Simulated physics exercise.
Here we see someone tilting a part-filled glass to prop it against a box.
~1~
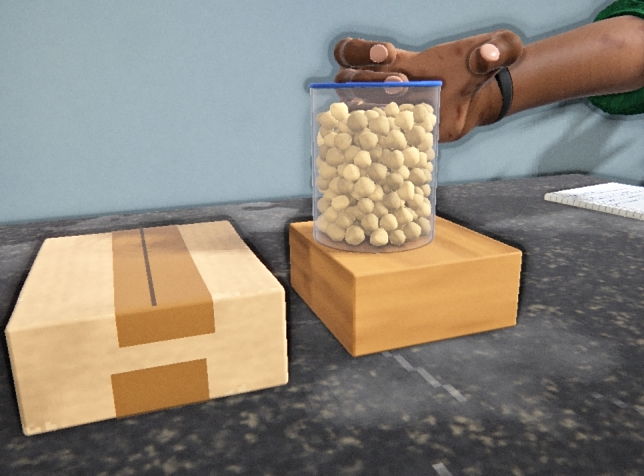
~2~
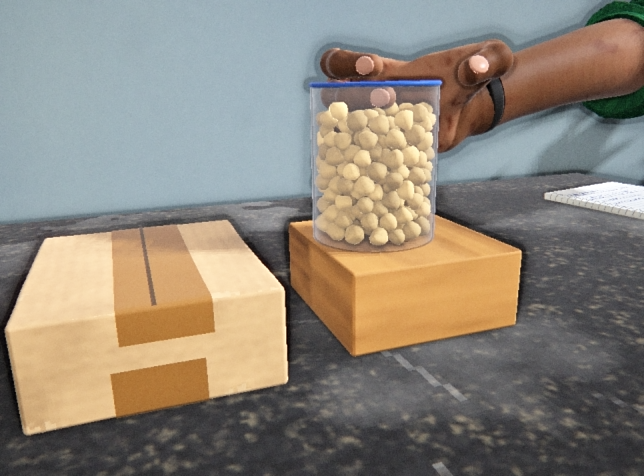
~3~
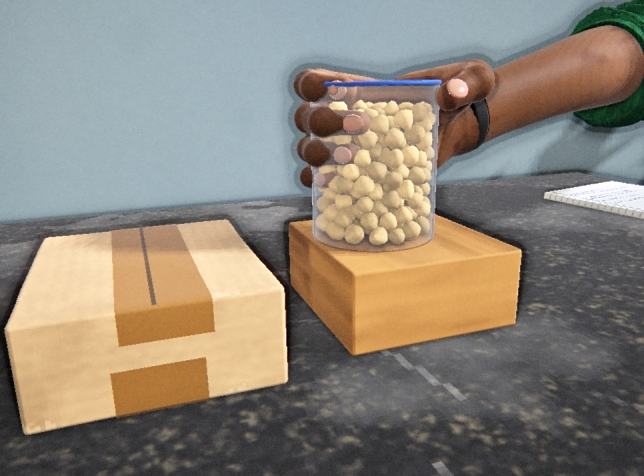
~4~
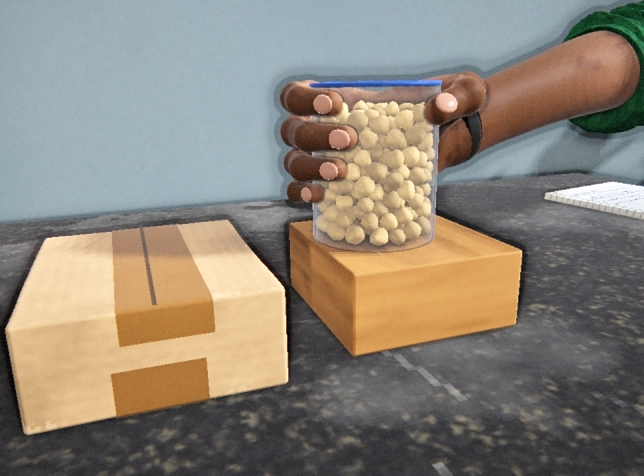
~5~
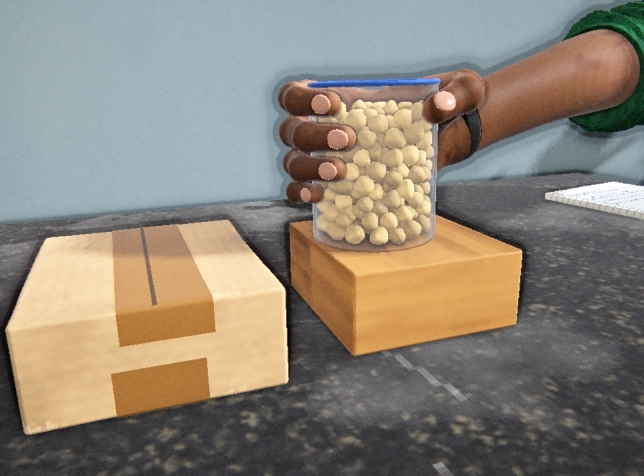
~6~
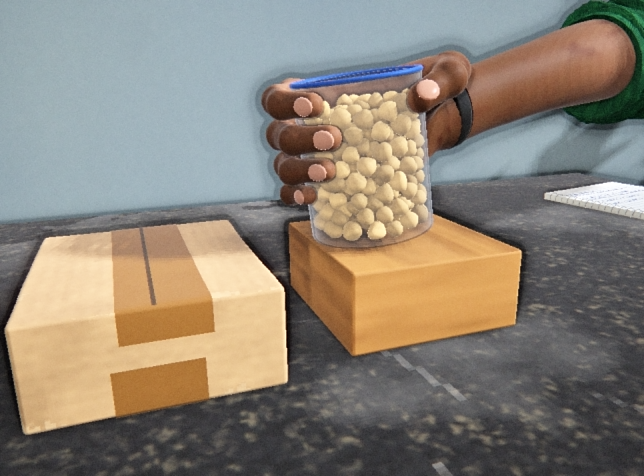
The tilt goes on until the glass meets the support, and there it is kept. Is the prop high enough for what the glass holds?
Some filling escapes.
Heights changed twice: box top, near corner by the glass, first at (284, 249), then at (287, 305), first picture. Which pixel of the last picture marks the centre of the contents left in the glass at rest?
(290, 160), then (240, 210).
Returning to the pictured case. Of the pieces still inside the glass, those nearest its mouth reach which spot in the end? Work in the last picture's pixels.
I'd point to about (154, 229) in the last view.
Then, 0.44 s past the last view, the glass leans 37°; everything is still inside.
Then, 0.91 s past the last view, the glass leans 68°; everything is still inside.
Then, 1.47 s past the last view, the glass rests on the box at 85°; a small part of the dried chickpeas out of it.
Finally, the glass rests on the box at 85°; a small part of the dried chickpeas out of it.
